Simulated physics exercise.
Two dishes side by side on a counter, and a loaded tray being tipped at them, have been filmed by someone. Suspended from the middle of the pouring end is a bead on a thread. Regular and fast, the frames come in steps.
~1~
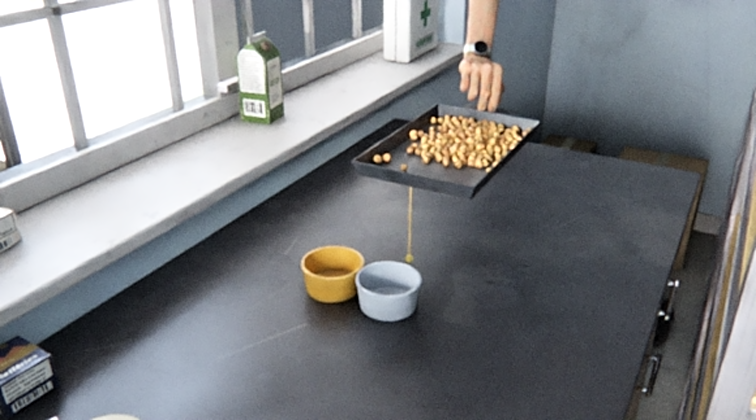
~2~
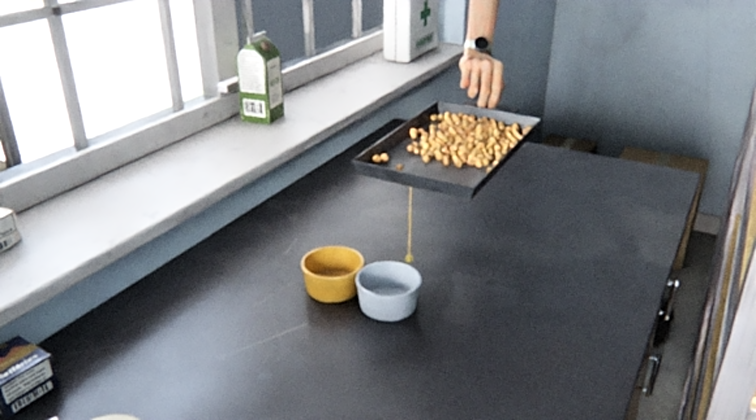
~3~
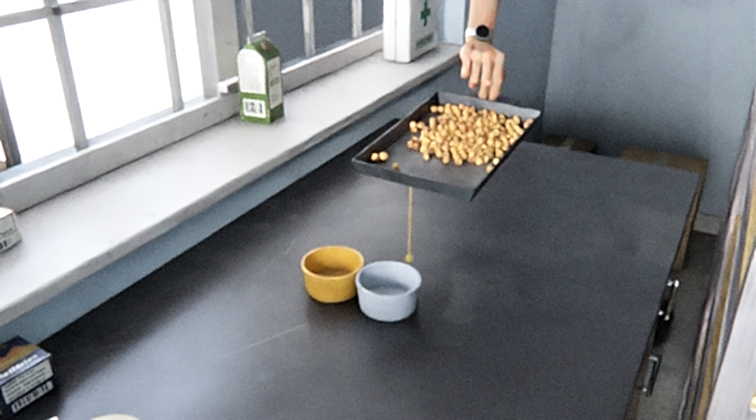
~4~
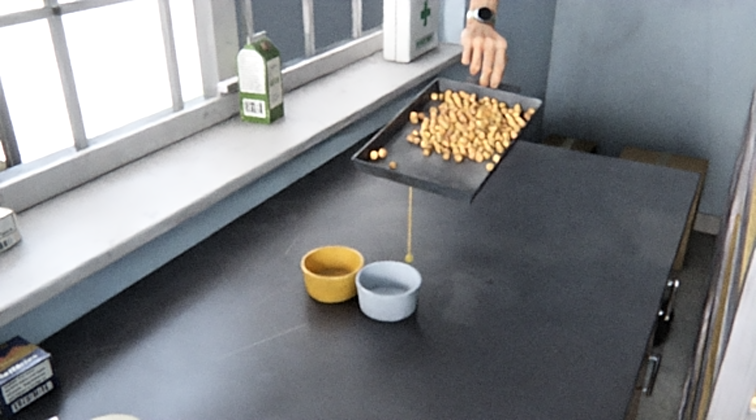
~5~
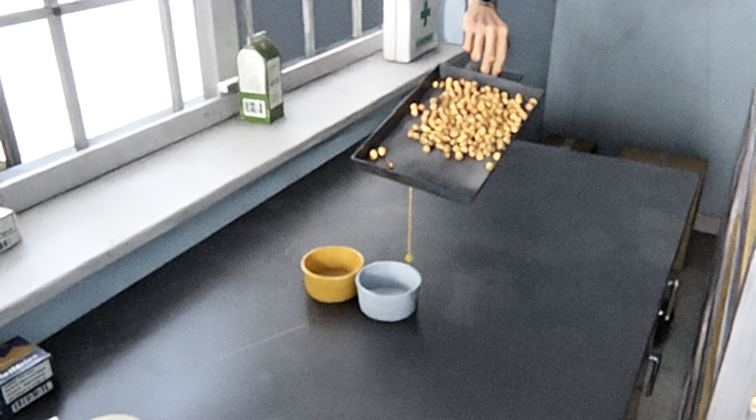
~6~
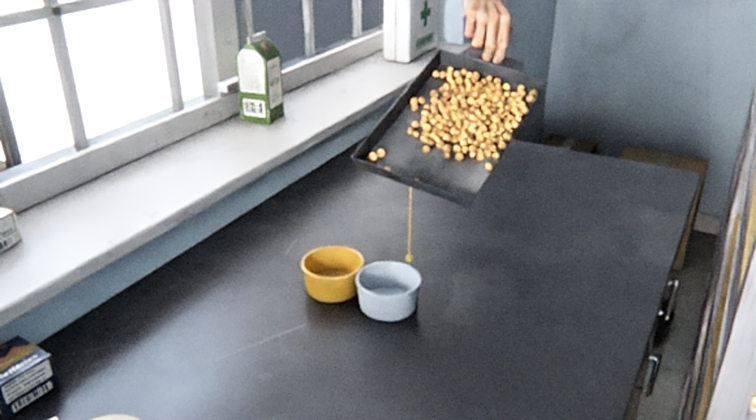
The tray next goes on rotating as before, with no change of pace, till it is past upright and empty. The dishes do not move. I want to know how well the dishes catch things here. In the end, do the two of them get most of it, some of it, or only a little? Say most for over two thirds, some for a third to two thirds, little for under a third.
They get only a little.
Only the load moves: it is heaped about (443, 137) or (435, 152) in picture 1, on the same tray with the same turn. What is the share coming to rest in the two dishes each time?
In turn 0 and 10 in a hundred.
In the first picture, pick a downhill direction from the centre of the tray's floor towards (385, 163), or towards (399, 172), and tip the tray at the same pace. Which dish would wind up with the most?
Point by point: The left side, then the left side.
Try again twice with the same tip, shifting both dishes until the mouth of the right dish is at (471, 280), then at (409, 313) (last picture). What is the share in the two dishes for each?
Some 20 percent in the first case, 10 percent in the second.
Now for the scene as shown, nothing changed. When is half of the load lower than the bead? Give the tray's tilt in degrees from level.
My estimate is some 85 degrees.
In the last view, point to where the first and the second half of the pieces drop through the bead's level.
At (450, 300) for the first part, then at (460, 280) for the others.
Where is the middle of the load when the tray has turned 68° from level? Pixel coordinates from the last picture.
I'd put it at about (450, 207).
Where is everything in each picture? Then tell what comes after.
In the first picture, corners of the pouring end at (358, 160) and (471, 185), level; middle of the load at (465, 141), round wooden beads; left dish at (317, 286); right dish at (373, 304); bead on its thread at (409, 259).
In the second picture, corners of the pouring end at (358, 160) and (471, 185), level; middle of the load at (465, 139).
In the third picture, corners of the pouring end at (358, 159) and (471, 187), tipped barely, lowest at the right corner; middle of the load at (465, 134).
In the fourth picture, corners of the pouring end at (358, 158) and (471, 190), tipped a little, lowest at the right corner; middle of the load at (466, 126).
In the fifth picture, corners of the pouring end at (358, 156) and (471, 193), tipped clearly, lowest at the right corner; middle of the load at (466, 118).
In the sixth picture, corners of the pouring end at (357, 155) and (471, 196), tipped clearly, lowest at the right corner; middle of the load at (467, 114), most on the move; left dish at (317, 286); right dish at (373, 304).
Soon, tray tipped steeply; about half on the tray; a small part outside both; about a quarter in the air.
A while on, tray tipped past a quarter turn; a stray few on the tray; a stray few in the right dish; nearly all outside both; a small part in the air.
Towards the end, tray tipped past a quarter turn; a stray few in the right dish; nearly all outside both.
Finally, tray tipped past a quarter turn; a stray few in the right dish; none in the left dish; nearly all outside both.
